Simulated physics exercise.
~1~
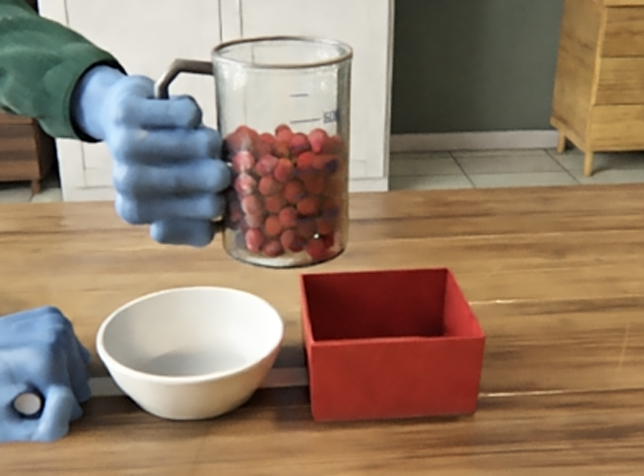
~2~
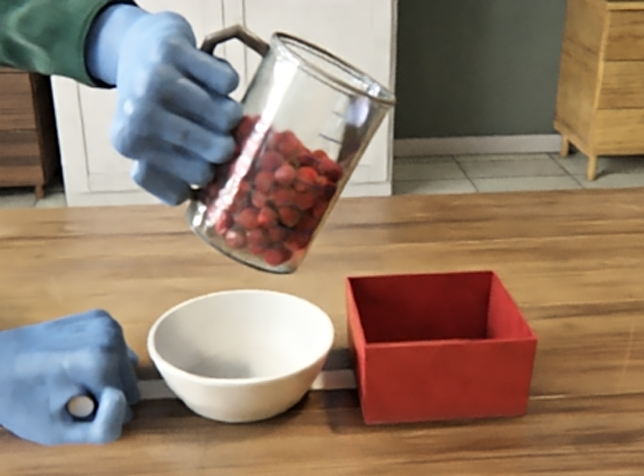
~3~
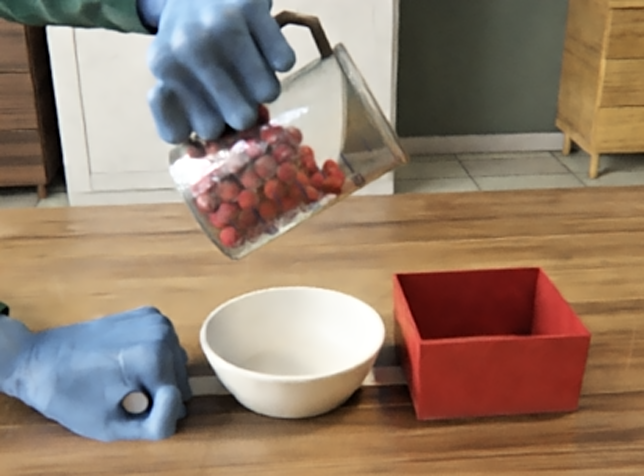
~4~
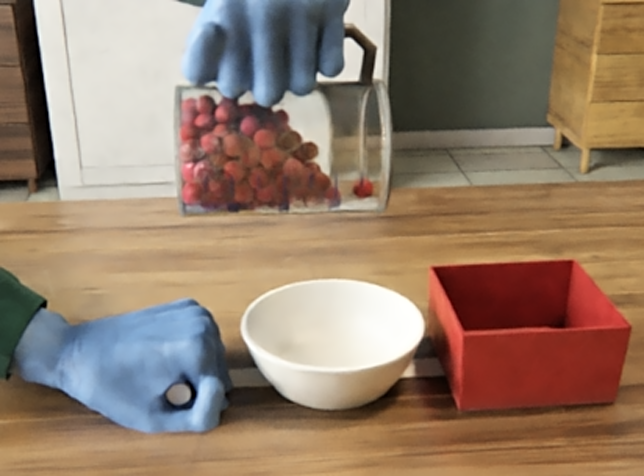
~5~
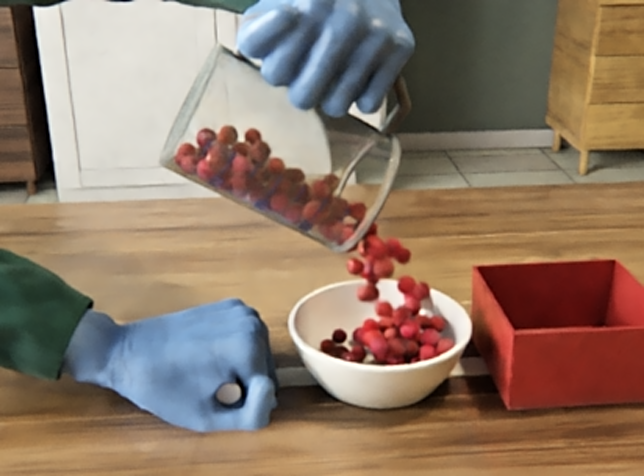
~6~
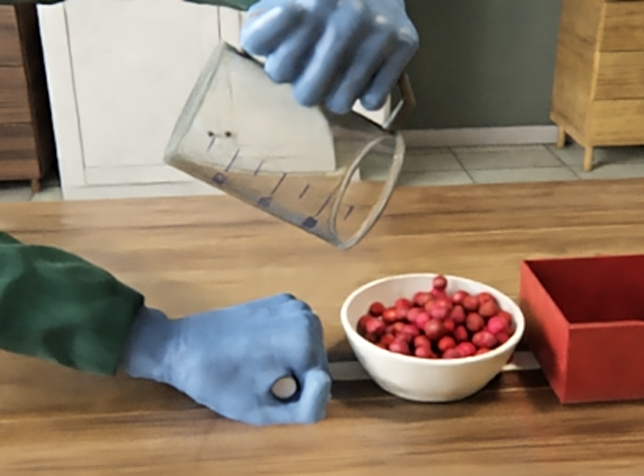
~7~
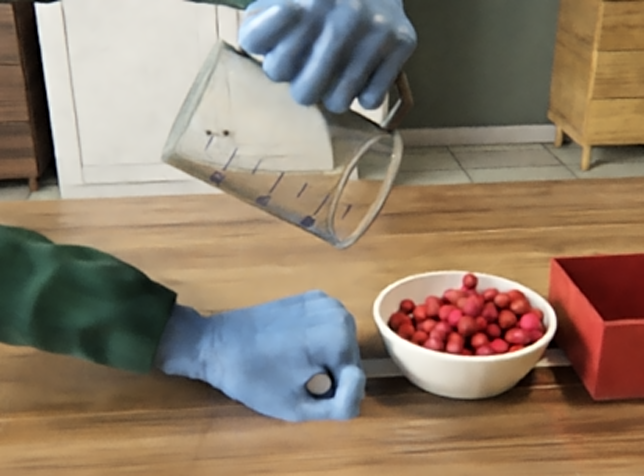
The footage shows a blue-gloved hand tilting a clear jug of red cranberries while another pulls a white bowl and a red tin rightward along the table on a strip; the cranberries pour into the moving bowl, which ends up heaped, leaving the jug empty.
